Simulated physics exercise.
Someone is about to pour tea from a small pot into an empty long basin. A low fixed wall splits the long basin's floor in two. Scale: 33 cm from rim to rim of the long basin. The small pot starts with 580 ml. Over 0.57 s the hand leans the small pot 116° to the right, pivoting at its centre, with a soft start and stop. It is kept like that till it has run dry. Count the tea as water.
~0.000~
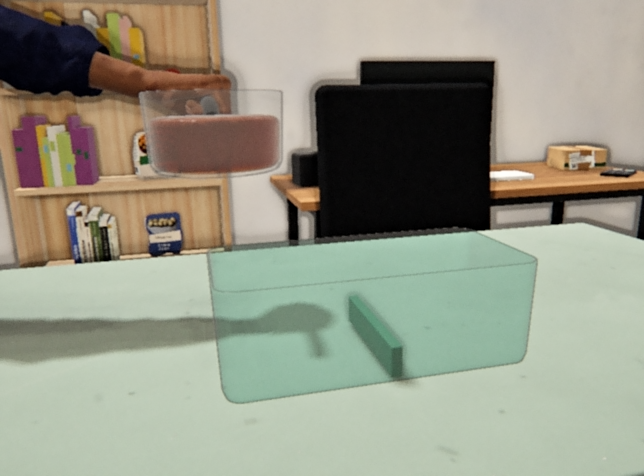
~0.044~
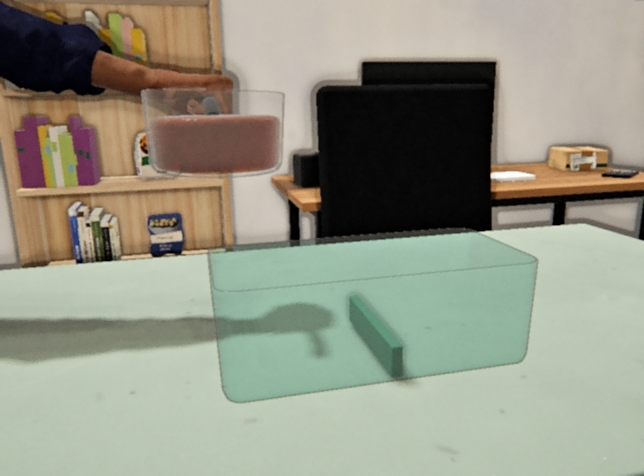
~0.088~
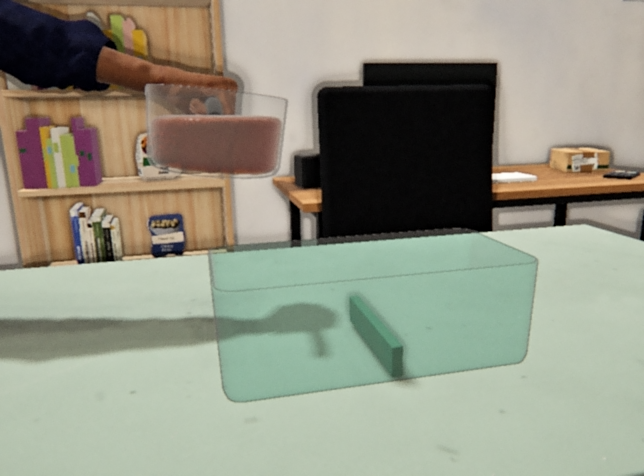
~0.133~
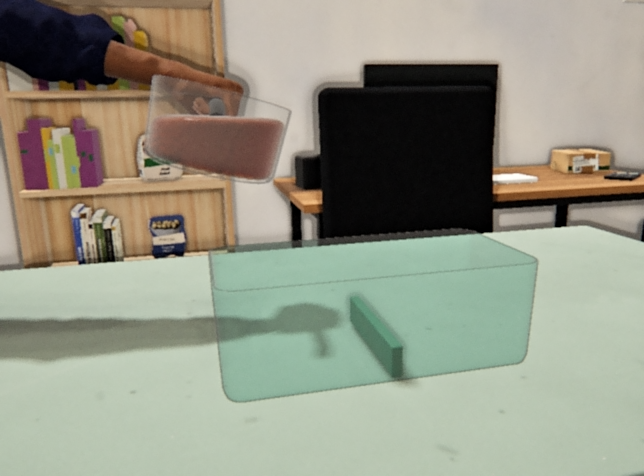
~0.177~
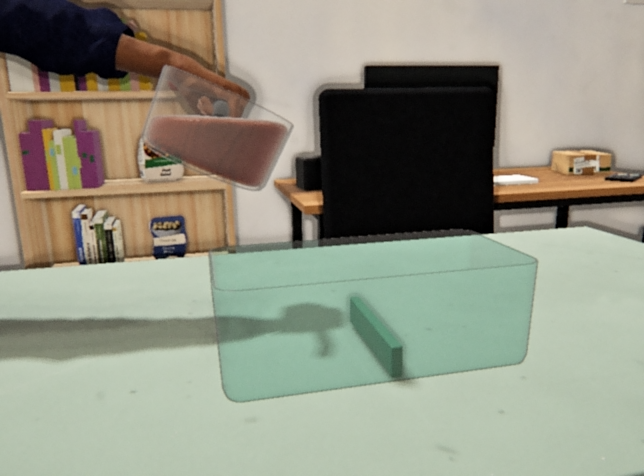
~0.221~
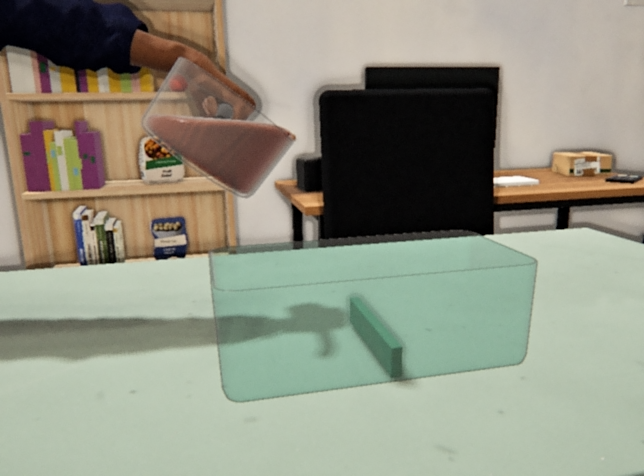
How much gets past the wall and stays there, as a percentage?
About 15 per cent.
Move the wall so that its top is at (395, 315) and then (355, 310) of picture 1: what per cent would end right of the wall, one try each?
First 20, then 10 per cent.
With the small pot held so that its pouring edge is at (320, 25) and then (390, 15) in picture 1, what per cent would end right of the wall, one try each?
First 45, then 75 per cent.
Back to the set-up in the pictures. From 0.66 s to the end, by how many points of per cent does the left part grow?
About 0 per cent.
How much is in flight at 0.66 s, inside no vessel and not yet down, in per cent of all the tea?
Some 12 per cent.
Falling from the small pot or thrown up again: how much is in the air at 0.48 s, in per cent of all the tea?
Near 44 in a hundred.
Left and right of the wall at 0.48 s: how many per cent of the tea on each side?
Near 36 on the left, 0 on the right.
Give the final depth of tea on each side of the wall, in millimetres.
Left about 18 mm, right about 4 mm.
After 0.48 s the tilt is 108° and 20 per cent is still to pour, 36 is left of the wall and 0 right of it.
After 0.66 s the tilt is 116° and 2 per cent is still to pour, 81 is left of the wall and 5 right of it.
After 0.86 s the tilt is 116° and 0 per cent is still to pour, 83 is left of the wall and 13 right of it.
After 1.07 s the tilt is 116° and 0 per cent is still to pour, 81 is left of the wall and 15 right of it.
In the end 81 per cent lies left of the wall, 15 right of it and 4 outside.
